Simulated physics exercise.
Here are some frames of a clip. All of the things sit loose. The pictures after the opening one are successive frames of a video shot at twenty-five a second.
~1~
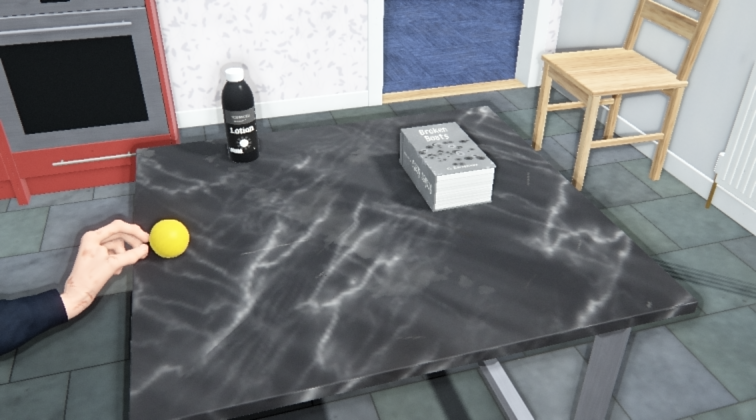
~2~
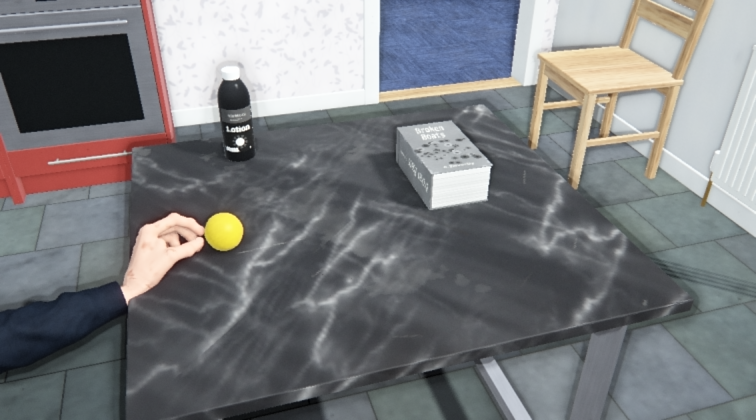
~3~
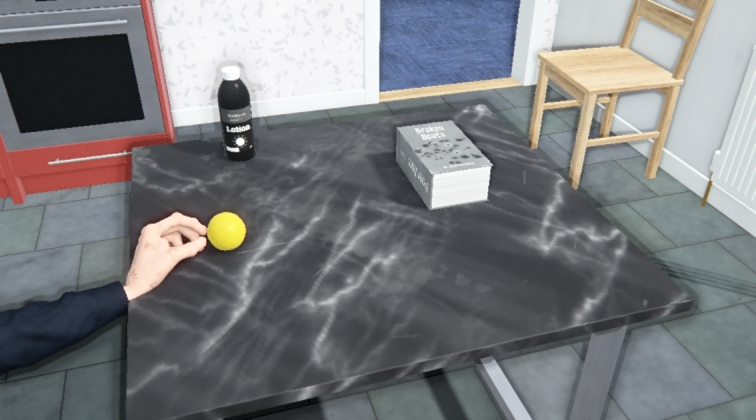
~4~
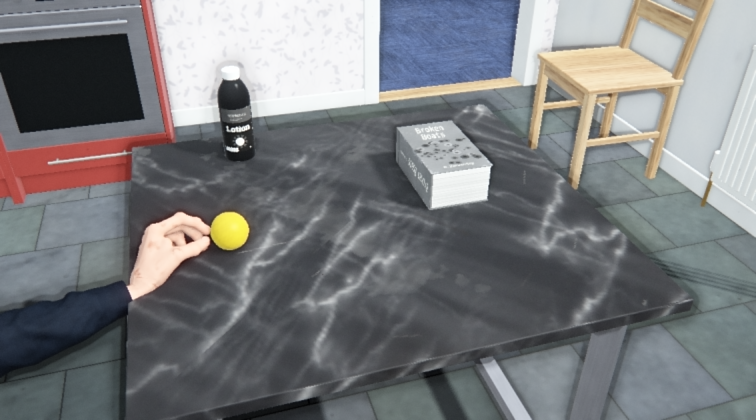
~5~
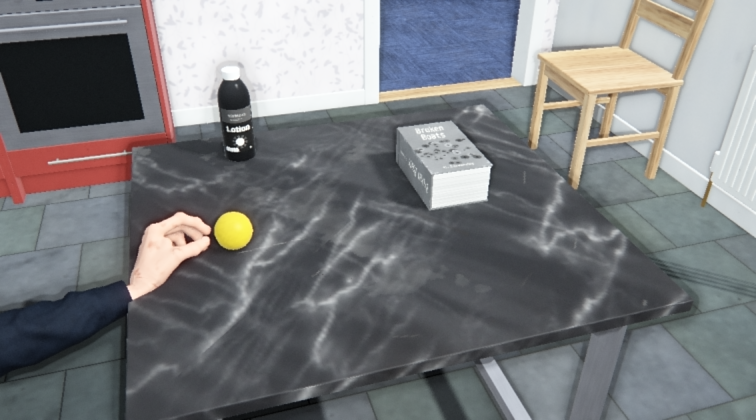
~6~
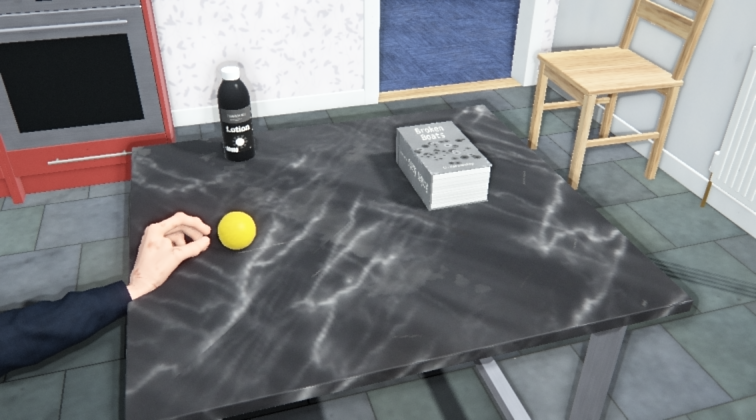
We see a hand move a yellow lemon rightward across a dark marbled table, with a black lotion bottle and a thick book nearby. The hand then stays still while the lemon moves slowly a little farther right, away from the fingers.
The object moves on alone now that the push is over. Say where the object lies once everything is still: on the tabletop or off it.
Predicted result: On the table.
Then, 0.10 s after the last picture, yellow lemon rolled a little near (245, 230).
Then, 0.30 s after the last picture, yellow lemon rolled about its own width near (258, 229).
Then, 0.60 s after the last picture, yellow lemon rolled about its own width near (269, 227).
At rest, moved from the start, yellow lemon. Seen from the same camera at the end, yellow lemon near (271, 227).
